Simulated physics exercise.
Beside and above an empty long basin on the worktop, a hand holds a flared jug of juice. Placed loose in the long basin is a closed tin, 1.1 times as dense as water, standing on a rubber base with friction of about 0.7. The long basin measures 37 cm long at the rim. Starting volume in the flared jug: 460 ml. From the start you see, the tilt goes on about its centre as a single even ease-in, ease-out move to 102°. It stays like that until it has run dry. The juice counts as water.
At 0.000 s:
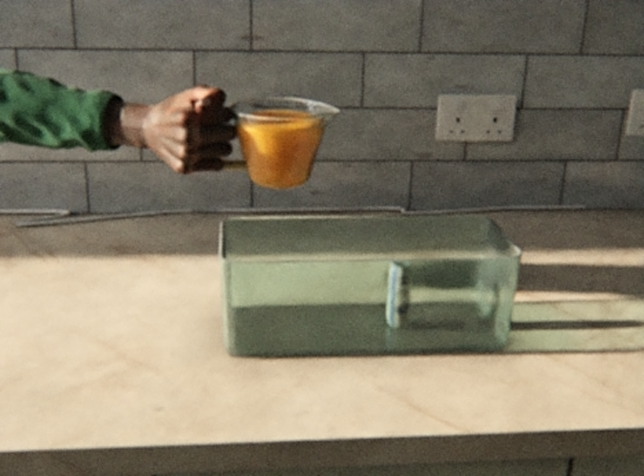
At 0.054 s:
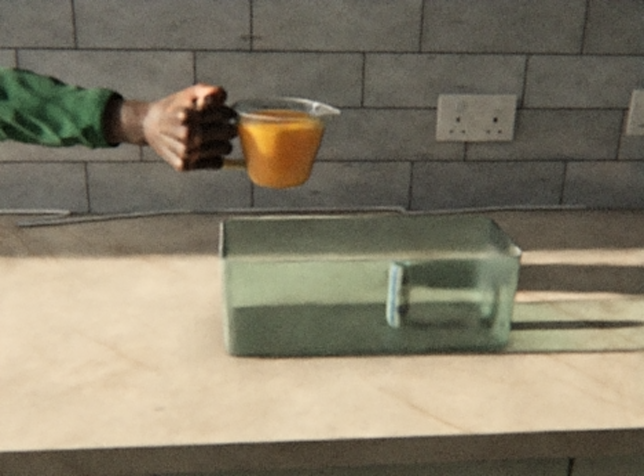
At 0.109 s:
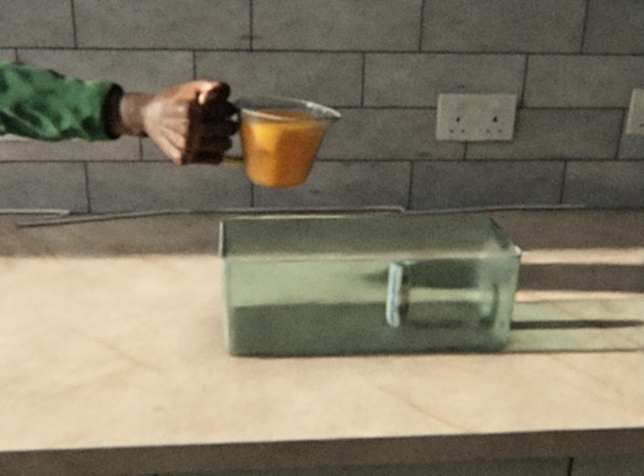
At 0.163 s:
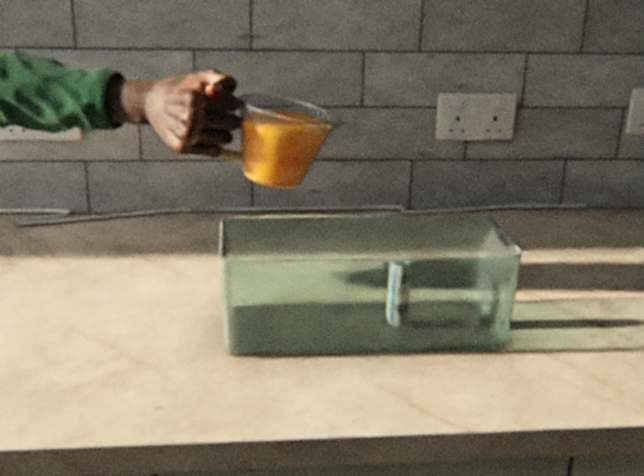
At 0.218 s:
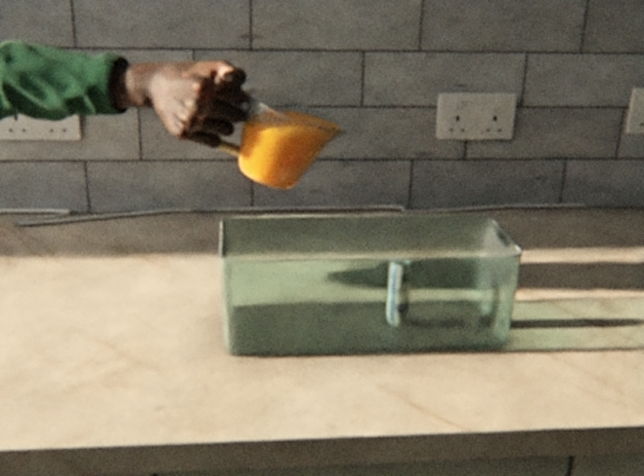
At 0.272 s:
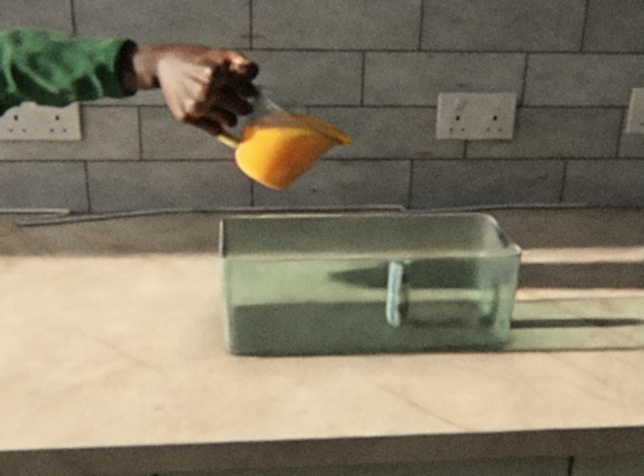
A hand in a green sleeve holds a clear flared jug of orange juice level above an empty long glass basin on a worktop, a closed container lying inside. The hand then gradually tilts the jug to the right, and the juice shifts toward the lowered right side, reaching the rim.
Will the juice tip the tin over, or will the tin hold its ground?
It is tipped over.
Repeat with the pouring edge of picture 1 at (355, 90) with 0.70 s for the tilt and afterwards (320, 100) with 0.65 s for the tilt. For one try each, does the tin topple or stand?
First it tips over; then it stays on its base.
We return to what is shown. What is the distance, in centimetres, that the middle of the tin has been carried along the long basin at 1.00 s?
Measured centre to centre, about 8 cm.
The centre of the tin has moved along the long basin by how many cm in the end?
Around 8.0 cm.
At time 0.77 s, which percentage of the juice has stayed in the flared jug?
3 %.
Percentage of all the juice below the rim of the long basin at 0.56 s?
Some 36 per cent.
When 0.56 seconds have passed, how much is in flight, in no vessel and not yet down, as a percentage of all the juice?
My guess is roughly 26 %.
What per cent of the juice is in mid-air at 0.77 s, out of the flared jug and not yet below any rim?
Airborne share: Near 4 %.
Then, 0.56 s in, the tilt is 88° and 37 per cent is still to pour; the tin stands where it began.
Then, 0.77 s in, the tilt is 102° and 3 per cent is still to pour; the tin leans 44°.
Then, 1.00 s in, the tilt is 102° and 0 per cent is still to pour; the tin lies on its side.
Then, 1.24 s in, the tilt is 102° and 0 per cent is still to pour; the tin lies on its side.
Finally, the tin lies on its side.
